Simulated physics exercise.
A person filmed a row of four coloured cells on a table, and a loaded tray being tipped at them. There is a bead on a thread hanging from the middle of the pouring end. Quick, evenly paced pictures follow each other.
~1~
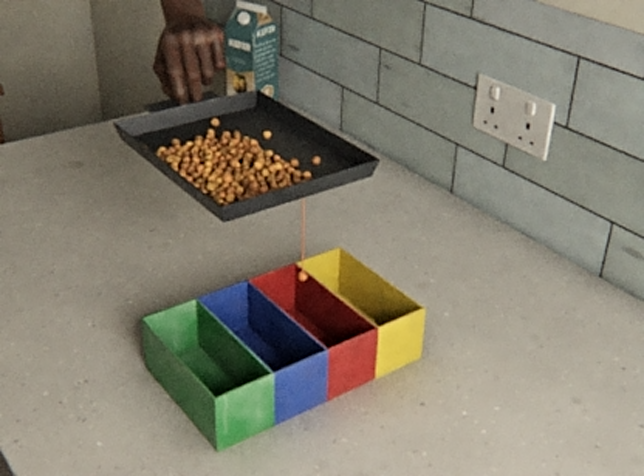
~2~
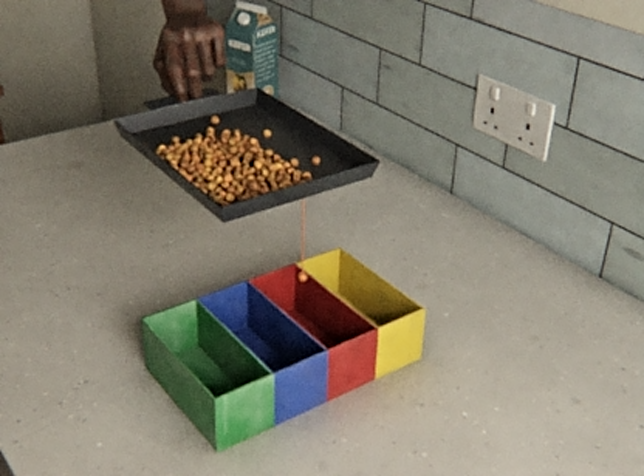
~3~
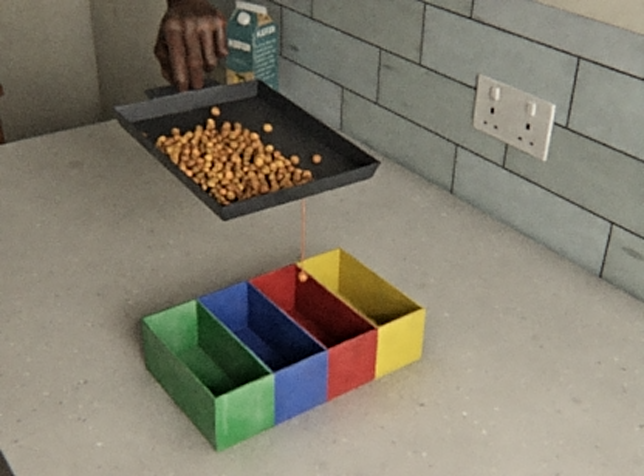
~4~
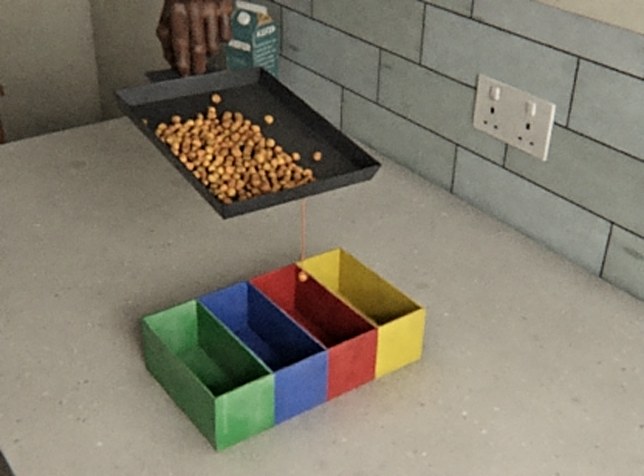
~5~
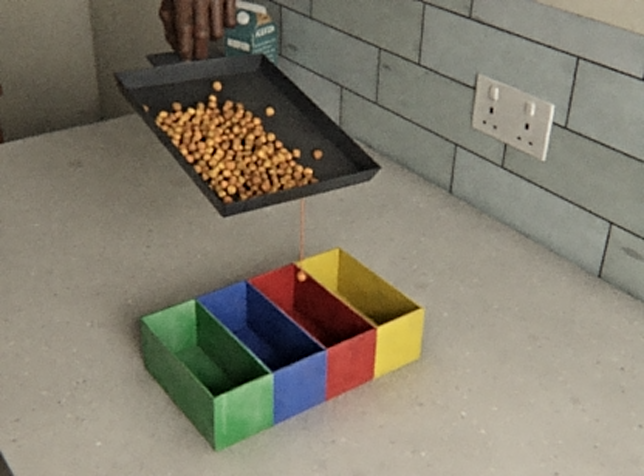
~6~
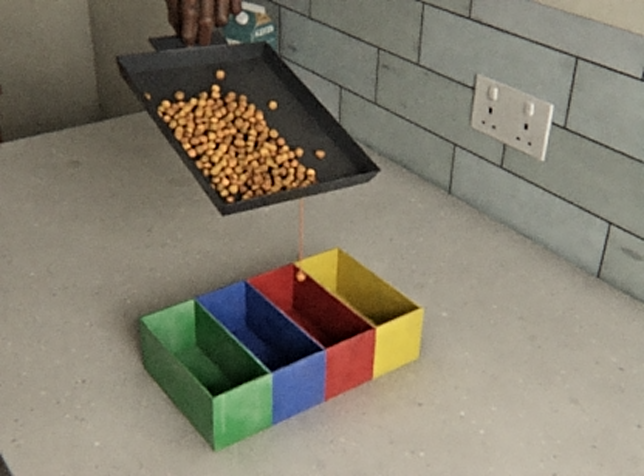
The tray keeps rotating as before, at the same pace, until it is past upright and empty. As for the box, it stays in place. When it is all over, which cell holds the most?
The yellow cell holds the most.
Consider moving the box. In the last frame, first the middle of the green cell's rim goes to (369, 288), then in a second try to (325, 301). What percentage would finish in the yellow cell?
Trial 1 0%, trial 2 0%.
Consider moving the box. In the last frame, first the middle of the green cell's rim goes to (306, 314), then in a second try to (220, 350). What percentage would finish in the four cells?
Roughly 100 per cent, then roughly 90 per cent.
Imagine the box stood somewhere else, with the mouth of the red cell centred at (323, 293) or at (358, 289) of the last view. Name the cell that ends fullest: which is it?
In order: The cell in yellow, the cell in red.
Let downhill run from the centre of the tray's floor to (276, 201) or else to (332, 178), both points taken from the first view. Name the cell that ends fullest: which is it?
First try: The cell in blue; second try: The yellow one.
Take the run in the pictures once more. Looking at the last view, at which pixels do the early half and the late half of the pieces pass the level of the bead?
For the early half I get (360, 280), and for the late half (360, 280).
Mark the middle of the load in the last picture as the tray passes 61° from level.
The load is centred around (294, 160).
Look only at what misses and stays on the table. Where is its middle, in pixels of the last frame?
The middle is around (432, 331).
Soon after the last picture, tray tipped steeply; nearly all on the tray; a stray few falling or outside the box.
A little later, tray tipped right over; about two thirds on the tray; a small part in the red cell; a small part in the yellow cell; about a quarter falling or outside the box.
Later still, tray tipped past a quarter turn; about half in the yellow cell; about a quarter in the red cell; a small part in the blue cell; a stray few in the green cell; about a quarter falling or outside the box.
At rest, tray tipped past a quarter turn; about half in the yellow cell; about a quarter in the red cell; a small part in the blue cell; a stray few in the green cell; about a quarter outside the box.
